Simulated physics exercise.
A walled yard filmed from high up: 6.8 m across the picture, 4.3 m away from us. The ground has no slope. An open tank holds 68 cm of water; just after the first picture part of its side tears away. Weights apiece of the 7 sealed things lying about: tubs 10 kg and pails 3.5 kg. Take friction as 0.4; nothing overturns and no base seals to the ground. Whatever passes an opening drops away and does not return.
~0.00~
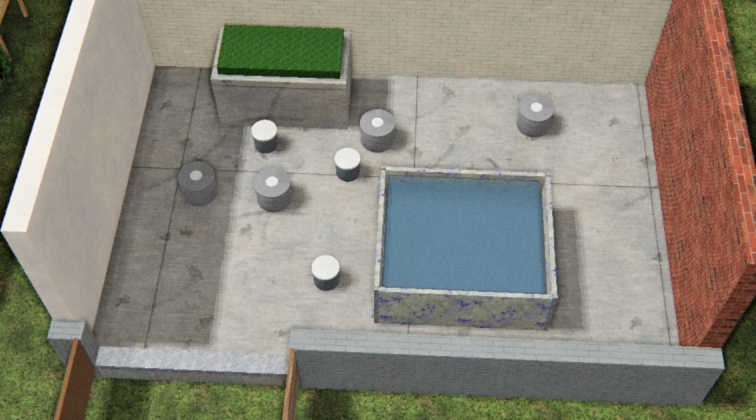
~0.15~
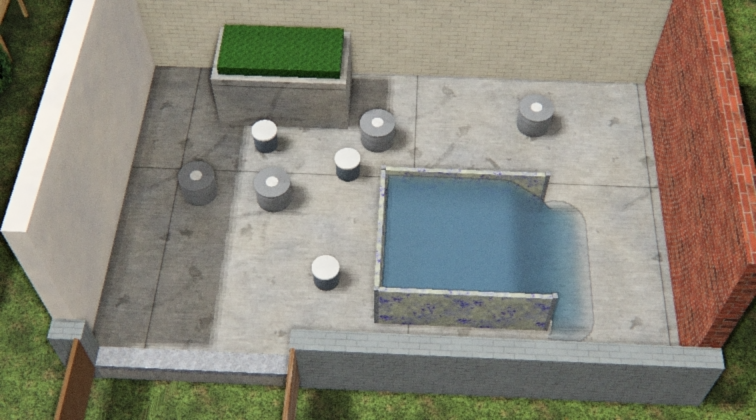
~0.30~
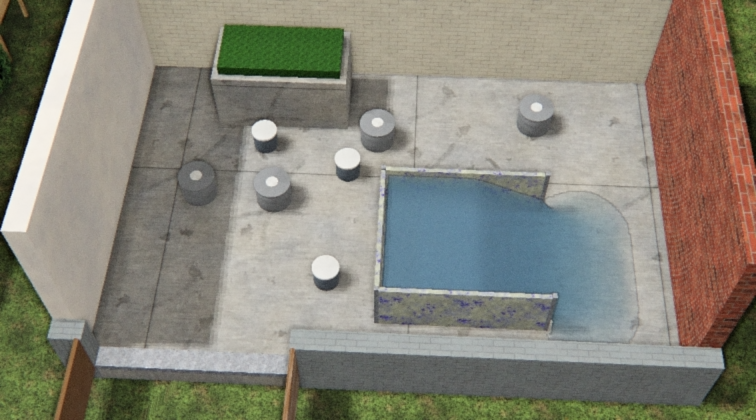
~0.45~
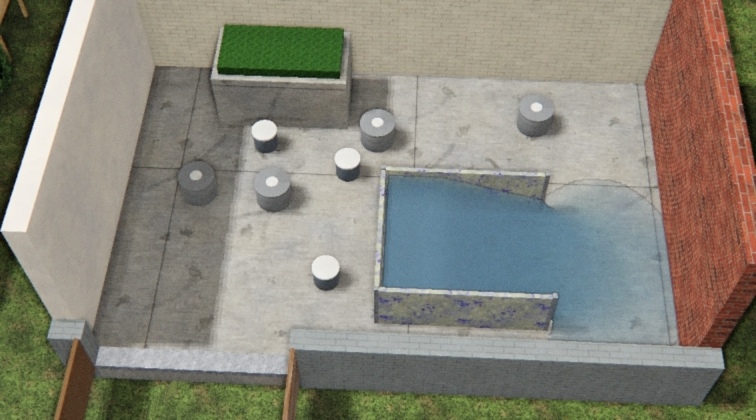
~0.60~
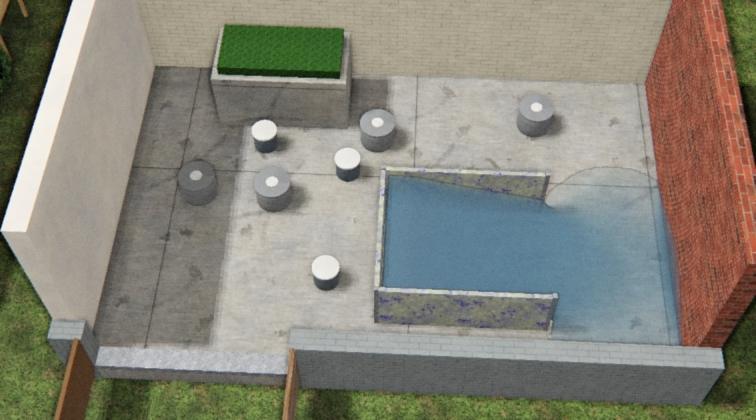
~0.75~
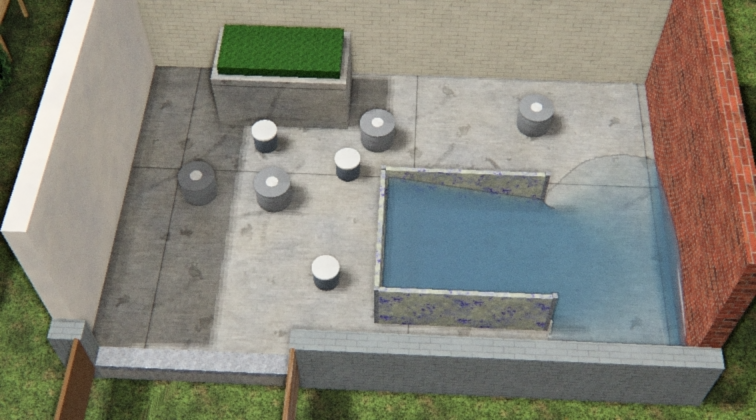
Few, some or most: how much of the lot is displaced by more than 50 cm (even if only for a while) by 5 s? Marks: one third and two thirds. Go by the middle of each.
That comes to between one and two thirds.
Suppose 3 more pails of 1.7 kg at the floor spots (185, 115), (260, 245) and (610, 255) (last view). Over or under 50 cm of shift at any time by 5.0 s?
In turn: Under, less, more.
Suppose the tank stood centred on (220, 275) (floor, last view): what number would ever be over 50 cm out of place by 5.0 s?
Then 2.
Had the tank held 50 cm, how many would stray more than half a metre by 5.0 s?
In that case 2 of them.
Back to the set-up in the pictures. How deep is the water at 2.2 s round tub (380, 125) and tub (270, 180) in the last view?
Roughly 0 and 0 cm.
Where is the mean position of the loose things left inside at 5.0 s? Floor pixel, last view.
At about (295, 210).
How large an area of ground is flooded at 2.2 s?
Some 10.5 m2.
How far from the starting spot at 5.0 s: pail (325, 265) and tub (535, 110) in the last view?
In turn: 0 cm, 200 cm.
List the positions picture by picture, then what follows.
The first picture shows a tub at (196, 176) rests on the ground; a pail at (325, 267), on the bottom; water covers 3.1 m2; 0 of 7 have shifted.
The second picture shows a tub at (196, 176), on the bottom; a pail at (325, 267), on the bottom; 4.0 m2 under water; 0 of 7 have shifted.
The third picture shows a tub at (196, 176), on the bottom; a pail at (325, 267) rests on the ground; water covers 5.2 m2; 0 of 7 have shifted.
The fourth picture shows a tub at (196, 176), on the bottom; a pail at (325, 267) rests on the ground; water covers 6.7 m2; 0 of 7 have shifted.
The fifth picture shows a tub at (196, 176), on the bottom; a pail at (325, 267), on the bottom; water covers 7.1 m2; 0 of 7 have shifted.
The sixth picture shows a tub at (196, 176), on the bottom; a pail at (325, 267), on the bottom; water covers 7.3 m2; 0 of 7 have shifted.
After 1.1 s 0 of 7 are over 50 cm from their spots; 0 afloat.
After 2.2 s 0 of 7 are over 50 cm from their spots; 0 afloat.
After 3.5 s 1 of 7 are over 50 cm from their spots; 0 afloat.
After 5.0 s 3 of 7 are over 50 cm from their spots, and 3 have been at some point; 1 afloat.
